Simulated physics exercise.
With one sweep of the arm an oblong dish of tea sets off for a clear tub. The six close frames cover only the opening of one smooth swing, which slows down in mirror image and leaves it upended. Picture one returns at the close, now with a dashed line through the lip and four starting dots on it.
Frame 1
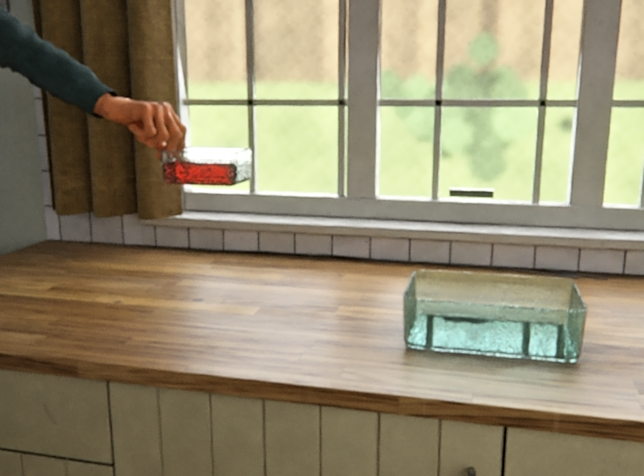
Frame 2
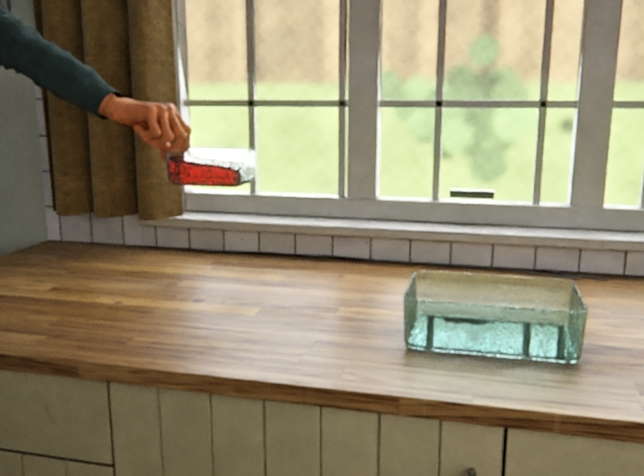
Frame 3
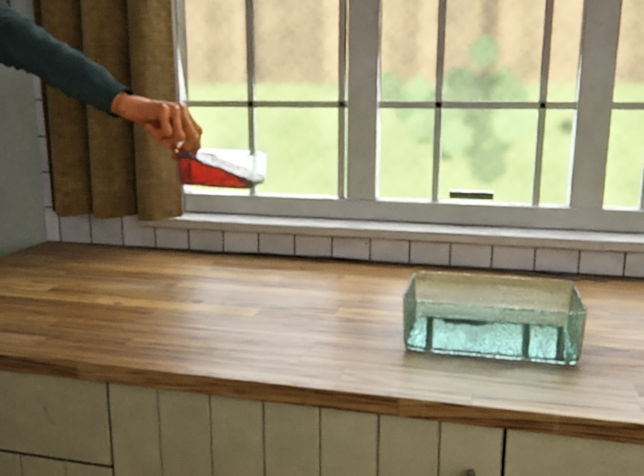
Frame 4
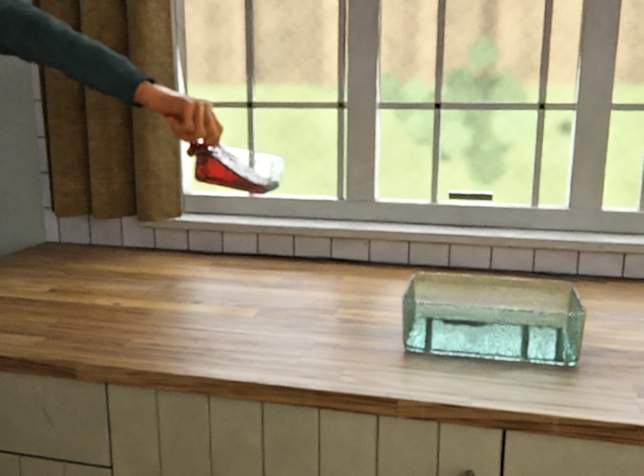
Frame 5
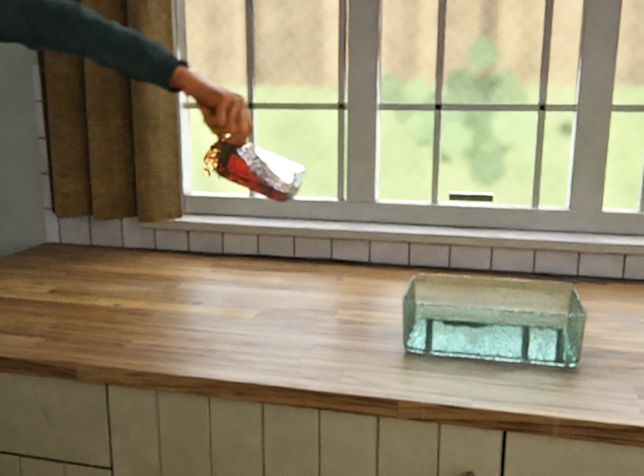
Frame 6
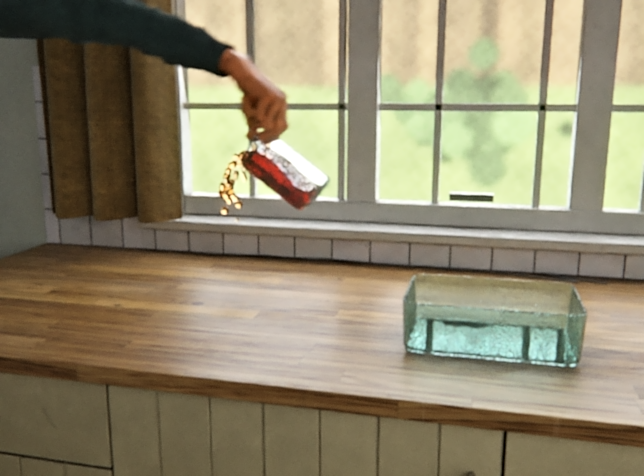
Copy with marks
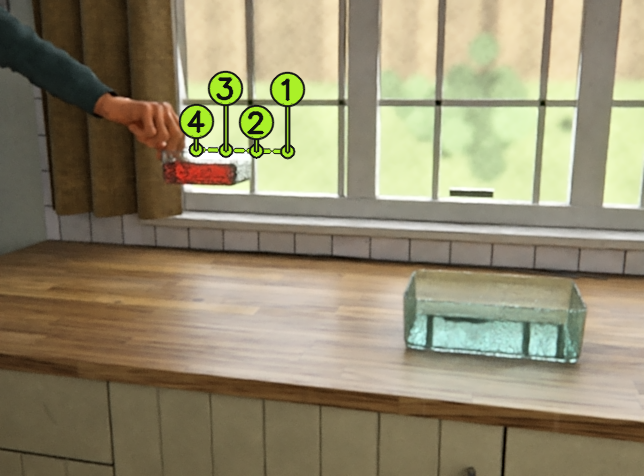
A hand in a dark teal sleeve carries a small clear oblong dish of red tea rightward from the left, in front of a white-framed window above a wooden kitchen counter, seen from a fixed, slightly raised view. A brown curtain hangs at left, and a greenish clear tub sits on the counter at right. The dish tilts steadily, right end down, as amber drops spill from its left side.
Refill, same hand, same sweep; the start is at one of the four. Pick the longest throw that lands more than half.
4.
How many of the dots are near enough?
All of the four.
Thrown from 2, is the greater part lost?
No, not at all.
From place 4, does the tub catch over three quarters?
No, it does not.
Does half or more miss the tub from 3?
No, not at all.
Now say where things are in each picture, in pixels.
In the first frame, upright, lip at (242, 150); tub from (404, 345) to (580, 361); nothing has left yet.
In the second frame, upright, lip at (247, 151); nothing has left yet.
In the third frame, upright, lip at (258, 153); tea is over the rim, down to (189, 150).
In the fourth frame, tipped about 9°, lip at (277, 160); tea is over the rim, down to (200, 155).
In the fifth frame, tipped about 21°, lip at (301, 170); tea is over the rim, down to (218, 179).
In the sixth frame, tipped about 36°, lip at (325, 182); tea is over the rim, down to (237, 220).
On the marked copy, 1 at (287, 151); 2 at (256, 150); 3 at (225, 150); 4 at (196, 149).
If 1 is chosen, about 80 % lands in the tub, 12 % falls short and 8 % goes beside or beyond.
If 2 is chosen, about 69 % lands in the tub, 18 % falls short and 13 % goes beside or beyond.
If 3 is chosen, about 66 % lands in the tub, 19 % falls short and 14 % goes beside or beyond.
If 4 is chosen, about 65 % lands in the tub, 26 % falls short and 9 % goes beside or beyond.
